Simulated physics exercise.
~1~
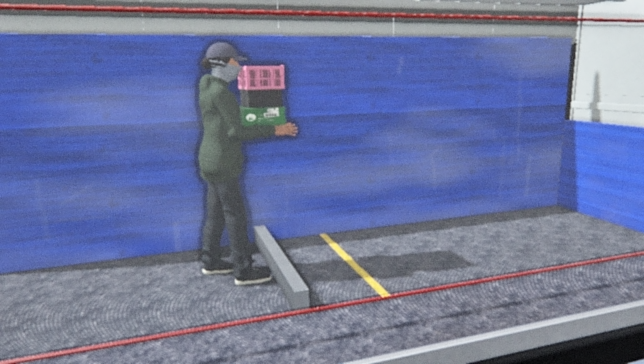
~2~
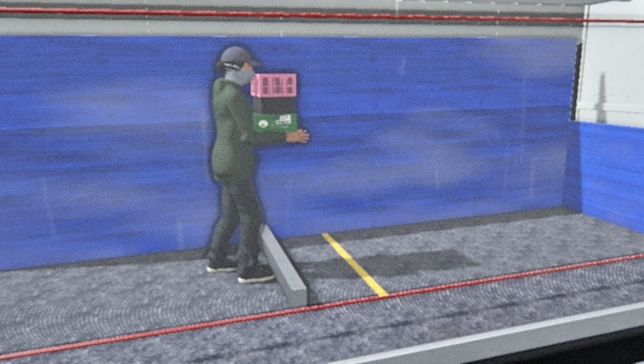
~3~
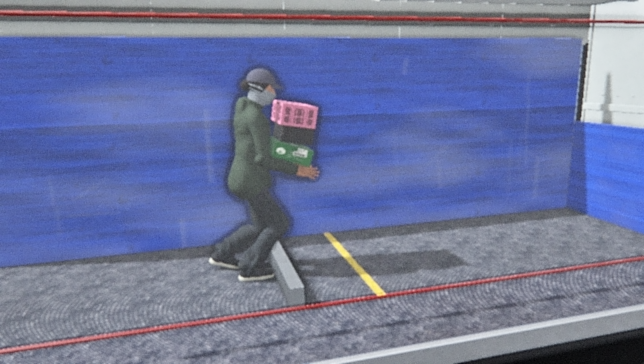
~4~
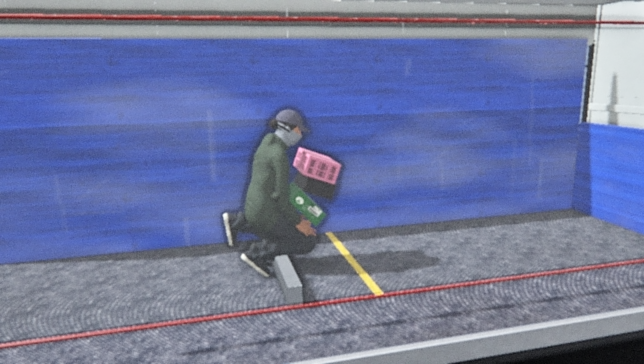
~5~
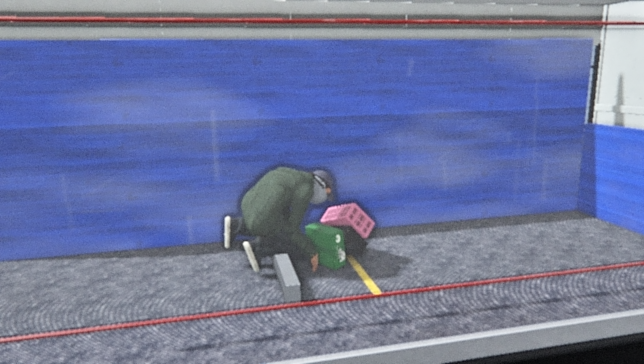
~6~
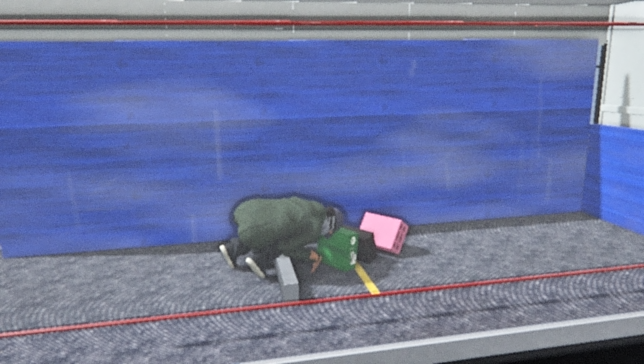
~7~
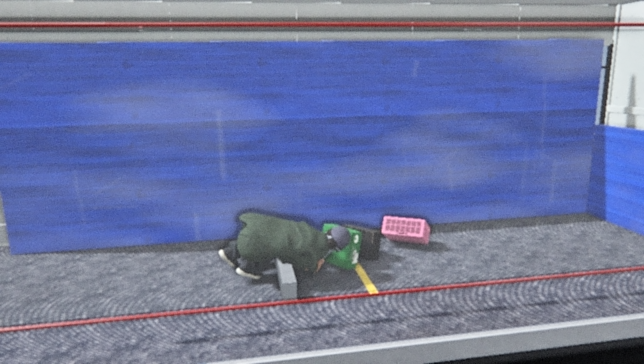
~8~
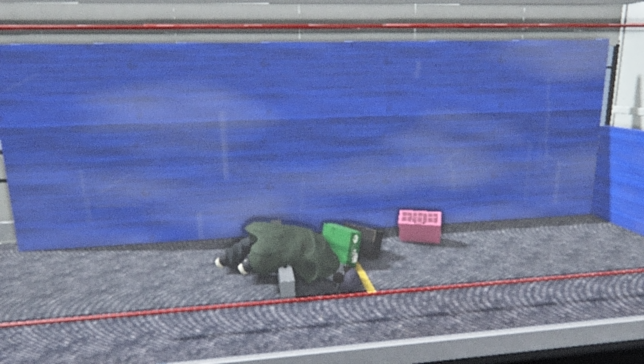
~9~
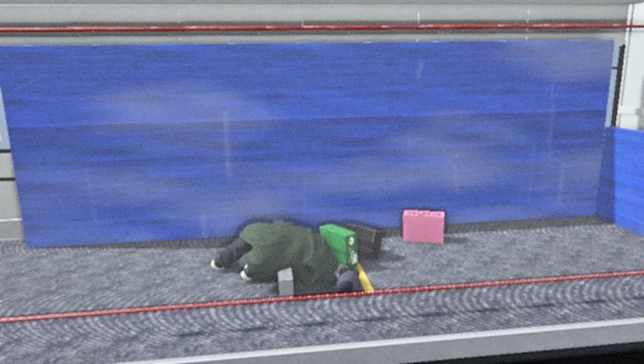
Beside a blue wall, a figure carrying stacked boxes crumples over a low rail, spilling them and ending slumped face down.
